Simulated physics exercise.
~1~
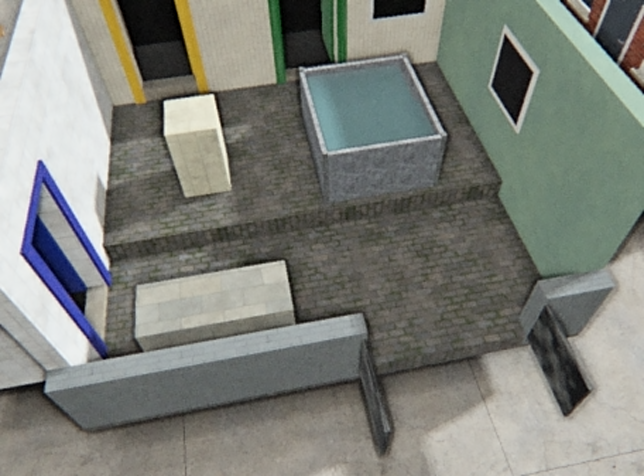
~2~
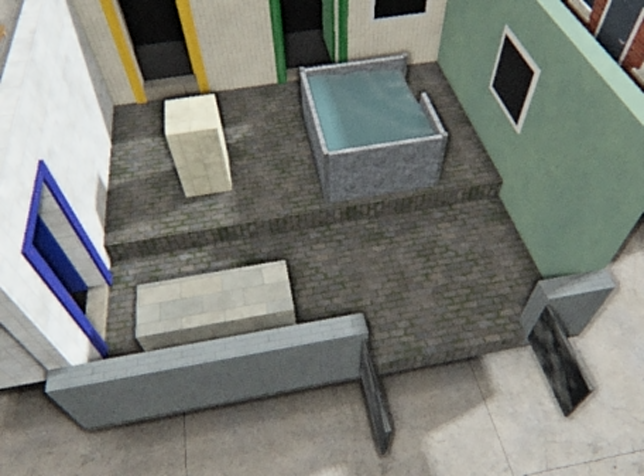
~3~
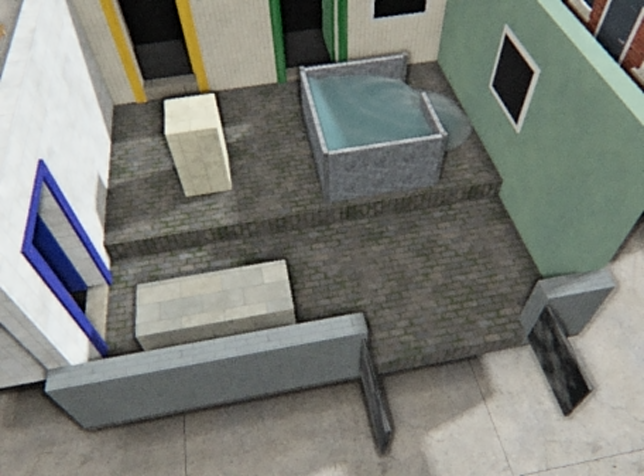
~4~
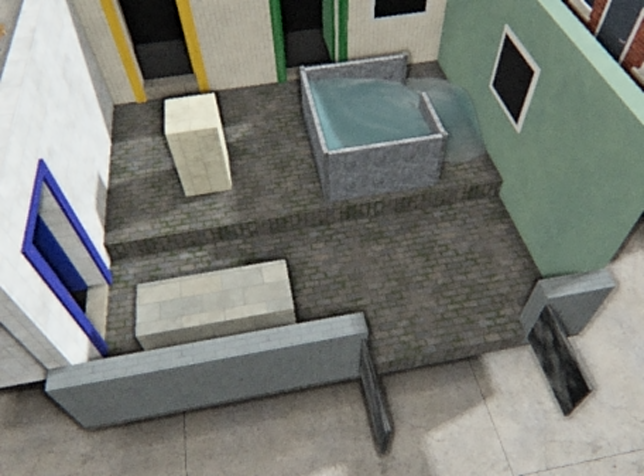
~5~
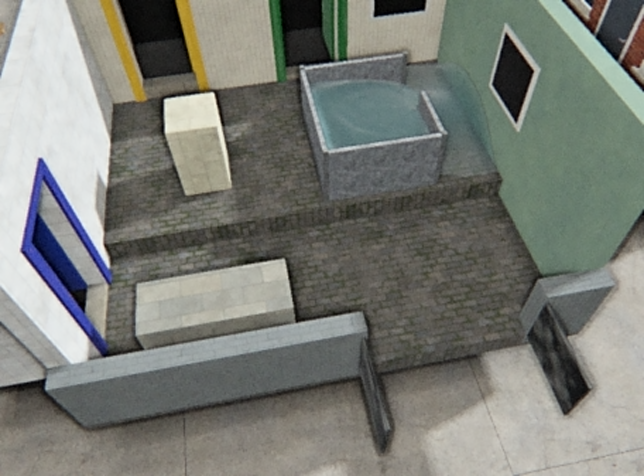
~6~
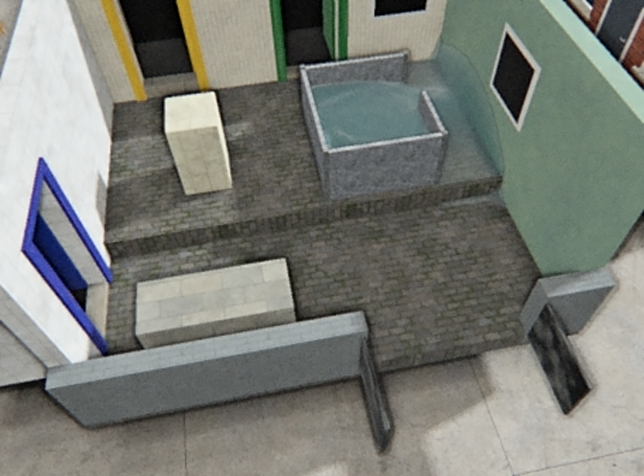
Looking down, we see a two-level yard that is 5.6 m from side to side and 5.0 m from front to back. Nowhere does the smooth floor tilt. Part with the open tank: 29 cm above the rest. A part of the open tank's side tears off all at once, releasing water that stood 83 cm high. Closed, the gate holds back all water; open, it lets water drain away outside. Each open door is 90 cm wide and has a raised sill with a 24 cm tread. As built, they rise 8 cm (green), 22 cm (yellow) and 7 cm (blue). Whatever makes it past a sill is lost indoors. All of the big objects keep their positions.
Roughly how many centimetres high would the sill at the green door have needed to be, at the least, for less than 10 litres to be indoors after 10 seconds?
At least 5 cm or so.
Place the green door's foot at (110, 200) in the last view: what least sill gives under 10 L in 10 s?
You'd want it roughly 7.0 cm high.
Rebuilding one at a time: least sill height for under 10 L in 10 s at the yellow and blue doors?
You'd want about 11.5 centimetres at yellow and about 11.5 centimetres at blue.
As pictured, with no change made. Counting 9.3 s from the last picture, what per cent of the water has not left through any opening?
About 68 in every hundred.
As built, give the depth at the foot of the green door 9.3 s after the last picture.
The depth there is around 3.0 cm.
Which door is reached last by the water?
Last: Blue.
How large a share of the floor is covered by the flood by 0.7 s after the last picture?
Around 25 per cent of the free floor.
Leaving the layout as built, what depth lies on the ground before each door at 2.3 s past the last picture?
Depth at green 8 cm, at yellow 3 cm, at blue 0 cm.
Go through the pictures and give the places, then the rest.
In the first frame, the open tank at (368, 106) is whole and still, 83 cm deep; the green door at (309, 24) is dry.
In the second frame, the gap is at (408, 106), the front 0.3 m out at a hidden place; the back of the open tank holds 83 cm.
In the third frame, the gap is at (408, 110), the front 0.9 m out at (466, 127); the back of the open tank holds 81 cm.
In the fourth frame, the front is at (450, 85), 1.1 m from the gap at (408, 111); 1.7 m2 of floor is wet, 72 cm left at the back.
In the fifth frame, the gap is at (407, 110), the front 1.3 m out at (440, 65); the back of the open tank holds 70 cm.
In the sixth frame, the gap is at (408, 109), the front 1.6 m out at (503, 202); the back of the open tank holds 69 cm; the green door at (310, 22), 1.9 m from the gap, is still 1.4 m from the nearest water.
Then, 0.7 s after the last picture water covers 25 % of the floor, deepest (66 cm) near (439, 63); 3 cm at the green door, 0 litres in over its 8 cm sill.
Then, 2.3 s after the last picture water covers 60 % of the floor, deepest (32 cm) near (454, 110); 8 cm at the green door, 0 litres in over its 8 cm sill.
Then, 9.3 s after the last picture water covers 95 % of the floor, deepest (14 cm) near (529, 251); 3 cm at the green door, 1 litre in over its 8 cm sill.
At the green door as built, the water peaked near 8 cm, 1.9 s after the last picture.
With a sill of 4.5 cm, 12 litres would have come in within the 10 s; with 5.5 cm, 7 litres. So under 10 litres takes about 5 cm.
